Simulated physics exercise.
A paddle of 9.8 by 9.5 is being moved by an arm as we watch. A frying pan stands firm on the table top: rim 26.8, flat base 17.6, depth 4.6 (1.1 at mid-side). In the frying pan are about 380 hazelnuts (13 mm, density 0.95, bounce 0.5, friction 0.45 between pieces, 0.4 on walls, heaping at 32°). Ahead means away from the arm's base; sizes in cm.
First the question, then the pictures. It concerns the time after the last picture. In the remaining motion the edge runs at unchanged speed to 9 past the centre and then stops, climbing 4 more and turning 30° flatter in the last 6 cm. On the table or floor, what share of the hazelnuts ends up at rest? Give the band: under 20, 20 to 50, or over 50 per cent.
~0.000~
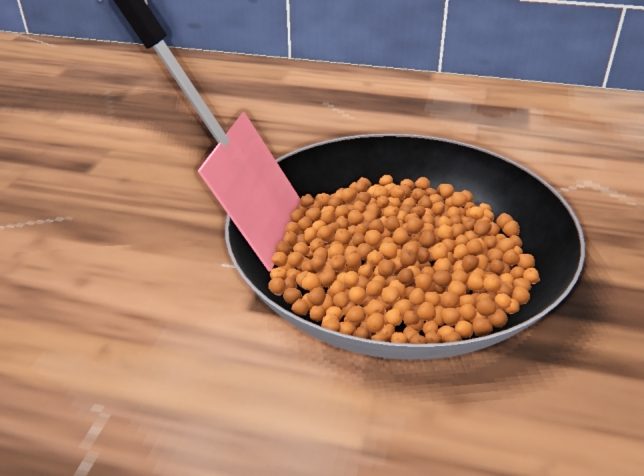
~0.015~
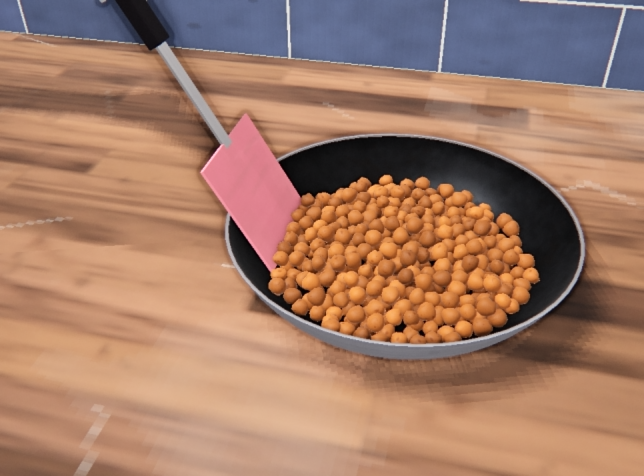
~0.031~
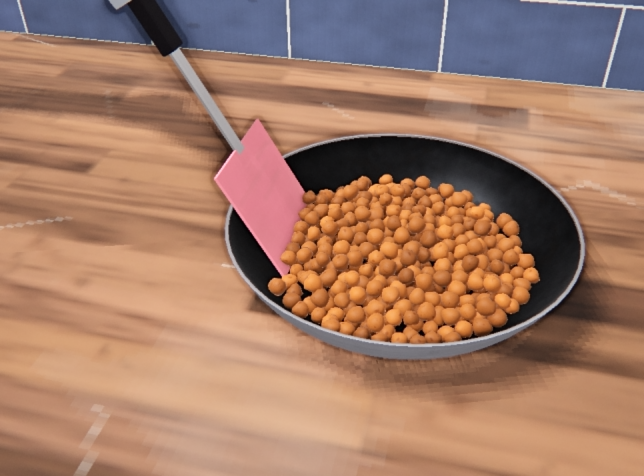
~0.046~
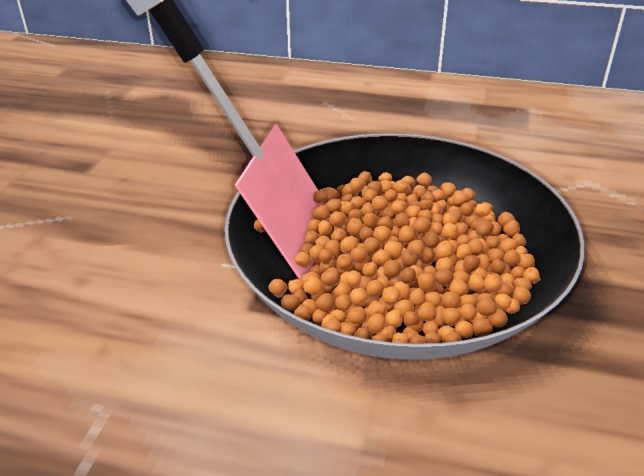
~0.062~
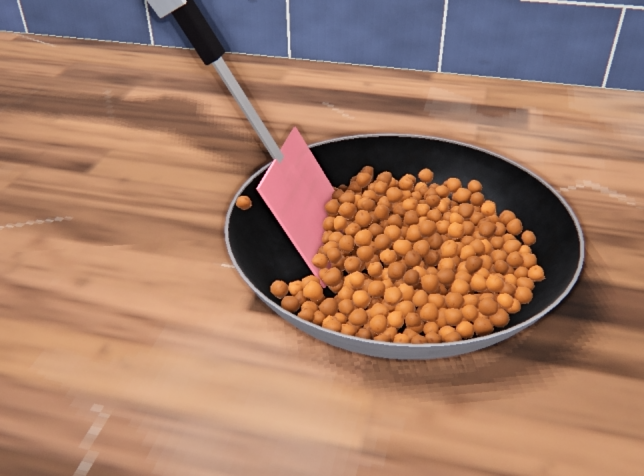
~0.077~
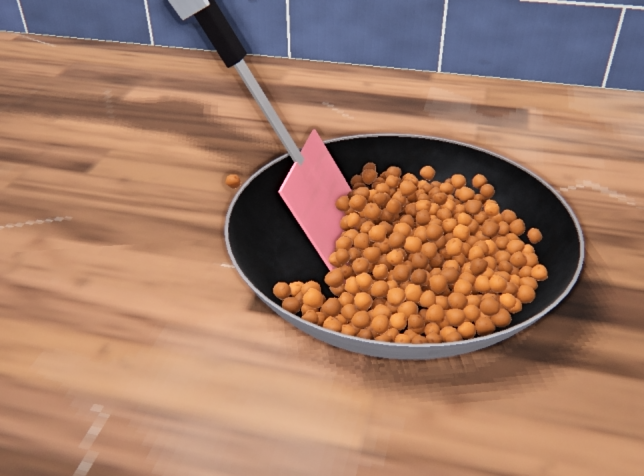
20 to 50 per cent.
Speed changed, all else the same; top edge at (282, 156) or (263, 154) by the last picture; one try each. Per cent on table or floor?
Respectively, around 25 and 15 per cent.
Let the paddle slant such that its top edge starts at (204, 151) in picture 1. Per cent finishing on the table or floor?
Some 25 per cent.
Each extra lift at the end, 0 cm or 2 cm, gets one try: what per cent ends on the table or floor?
First try about 15 %, second try about 30 %.
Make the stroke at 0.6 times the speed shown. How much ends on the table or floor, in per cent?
Something close to 20 per cent ends up on the table or floor.
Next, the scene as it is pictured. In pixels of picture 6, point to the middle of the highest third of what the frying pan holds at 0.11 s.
It is centred near (423, 234).
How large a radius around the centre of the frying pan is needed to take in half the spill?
Looks like roughly 34 centimetres to me.
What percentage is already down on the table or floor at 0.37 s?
Around 15 percent.
By 0.11 s, sloping 60°, highest piece 10 above the table; 378 in the frying pan, 1 on the blade or in flight.
By 0.15 s, sloping 51°, highest piece 12 above the table; 378 in the frying pan, 1 on the blade or in flight.
By 0.37 s, sloping 30°, highest piece 13 above the table; 262 in the frying pan, 60 on the table or floor, 57 on the blade or in flight.
By 1.42 s, sloping 30°, highest piece 4 above the table; 262 in the frying pan, 117 on the table or floor.
Final count, 262 in the frying pan, 117 on the table or floor. That is 31 % on the table or floor.
